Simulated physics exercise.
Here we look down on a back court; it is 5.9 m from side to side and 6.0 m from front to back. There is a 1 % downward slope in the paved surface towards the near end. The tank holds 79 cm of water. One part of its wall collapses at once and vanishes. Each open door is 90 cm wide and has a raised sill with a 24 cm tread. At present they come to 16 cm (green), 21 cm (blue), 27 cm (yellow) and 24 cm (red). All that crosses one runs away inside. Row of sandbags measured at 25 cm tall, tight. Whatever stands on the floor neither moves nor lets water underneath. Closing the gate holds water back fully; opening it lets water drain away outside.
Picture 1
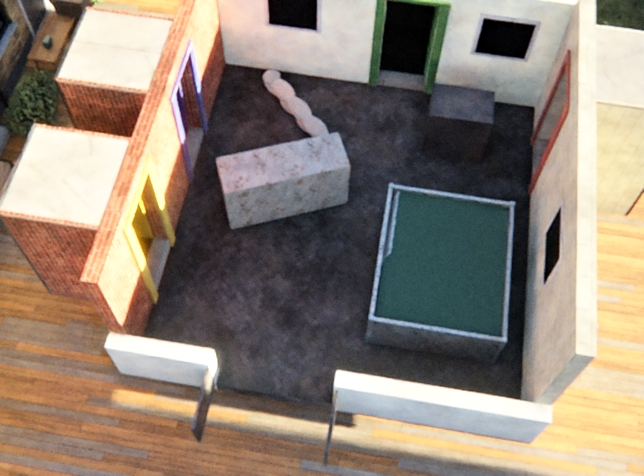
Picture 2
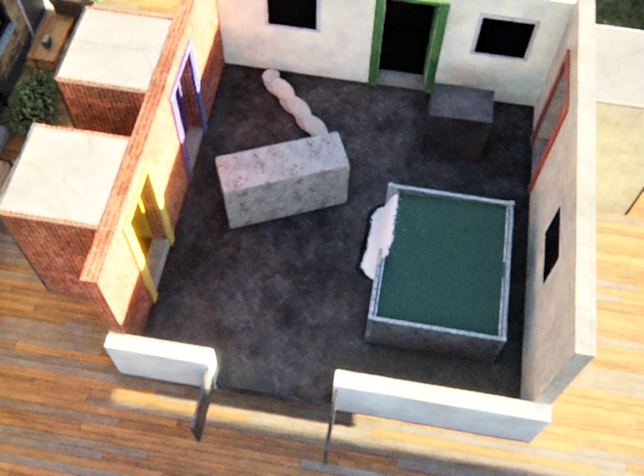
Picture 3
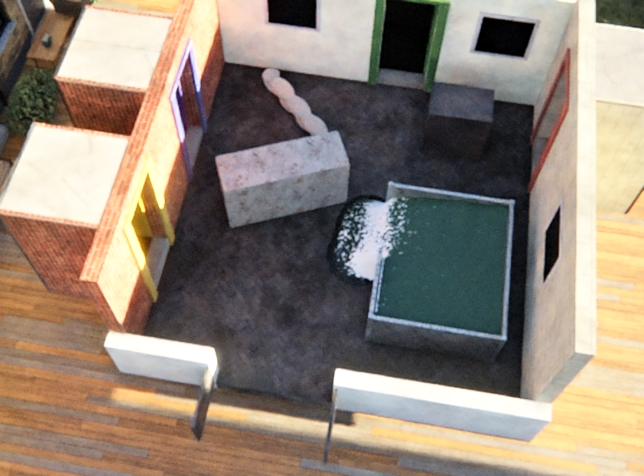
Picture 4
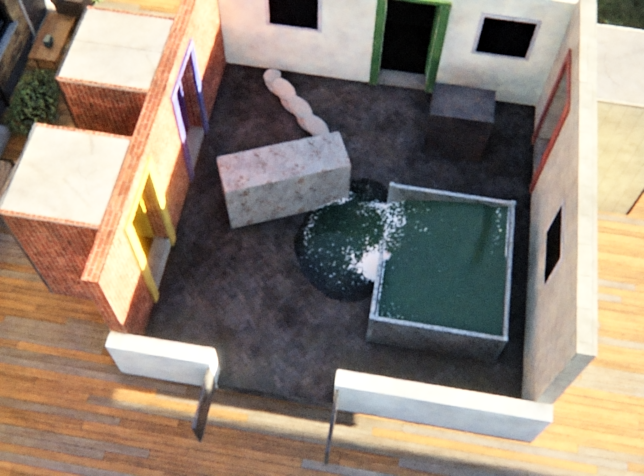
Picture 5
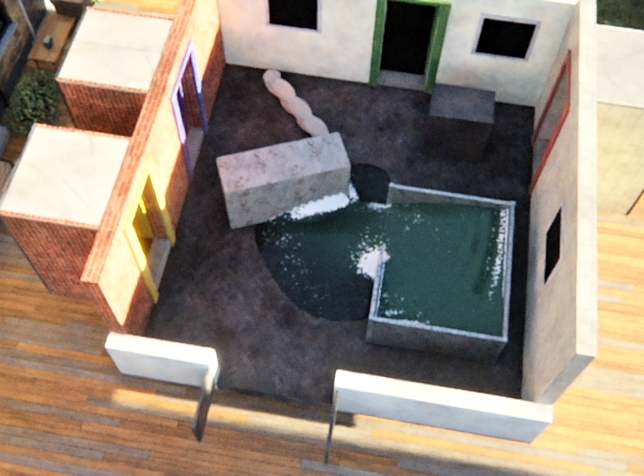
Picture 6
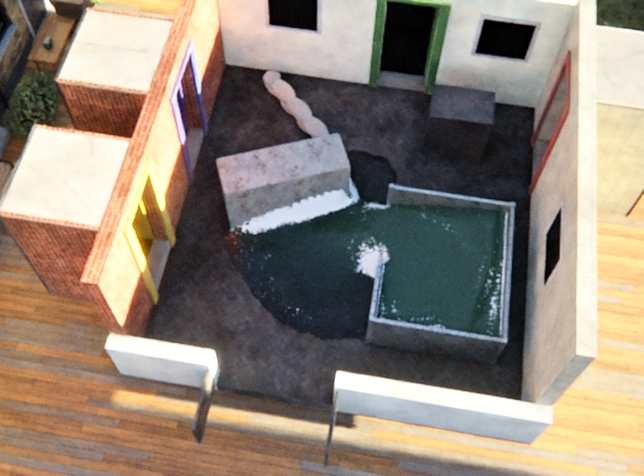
Water bursts from the left side of the green tank and spreads across the dark floor.
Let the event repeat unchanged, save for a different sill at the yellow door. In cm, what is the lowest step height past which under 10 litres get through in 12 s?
Close to 36 cm is just enough.
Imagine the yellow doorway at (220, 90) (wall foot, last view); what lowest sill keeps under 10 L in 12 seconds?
12.5 cm.
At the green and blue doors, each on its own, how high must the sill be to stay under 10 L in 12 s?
Close to 12.5 cm (green) and close to 9.0 cm (blue).
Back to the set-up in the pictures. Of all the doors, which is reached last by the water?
The answer is the red door.
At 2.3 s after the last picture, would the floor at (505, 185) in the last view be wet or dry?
At that moment it's not yet touched.
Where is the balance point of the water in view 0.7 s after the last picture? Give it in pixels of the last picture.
Centre estimate: (386, 270) px, approximately.
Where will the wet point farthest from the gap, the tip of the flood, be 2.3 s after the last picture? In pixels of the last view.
(226, 66).
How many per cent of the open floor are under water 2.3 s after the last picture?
Approximately 60 % of it.
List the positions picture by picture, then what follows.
In the first frame, the tank at (444, 261) is whole and still, 79 cm deep; the yellow door at (153, 240) is dry.
In the second frame, water pours out at (384, 236) and has run 0.3 m, to (361, 267); about 7 cm deep outside, 79 cm at the back.
In the third frame, the front is at (333, 259), 0.8 m from the gap at (384, 236); 1.0 m2 of floor is wet, 79 cm left at the back.
In the fourth frame, the front is at (300, 248), 1.4 m from the gap at (385, 237); 2.2 m2 of floor is wet, 78 cm left at the back.
In the fifth frame, the front is at (261, 239), 2.0 m from the gap at (385, 238); 3.6 m2 of floor is wet, 69 cm left at the back.
In the sixth frame, water pours out at (385, 239) and has run 2.6 m, to (229, 238); about 6 cm deep outside, 68 cm at the back; the yellow door at (153, 241), 3.7 m from the gap, is still 1.2 m from the nearest water.
Then, 0.7 s after the last picture water covers 30 % of the floor, deepest (55 cm) near (344, 206); 40 cm at the yellow door, 5 litres in over its 27 cm sill.
Then, 2.3 s after the last picture water covers 60 % of the floor, deepest (44 cm) near (139, 356); 32 cm at the yellow door, 66 litres in over its 27 cm sill.
Then, 11.3 s after the last picture water covers 95 % of the floor, deepest (13 cm) near (522, 233); 11 cm at the yellow door, 81 litres in over its 27 cm sill.
At the yellow door as built, the water peaked near 40 cm, 0.7 s after the last picture.
Run again over the same 12 s with other heights there, 39 litres in over 31 cm, 0 litres over 42 cm. The limit of 10 litres is kept from about 36 cm up.
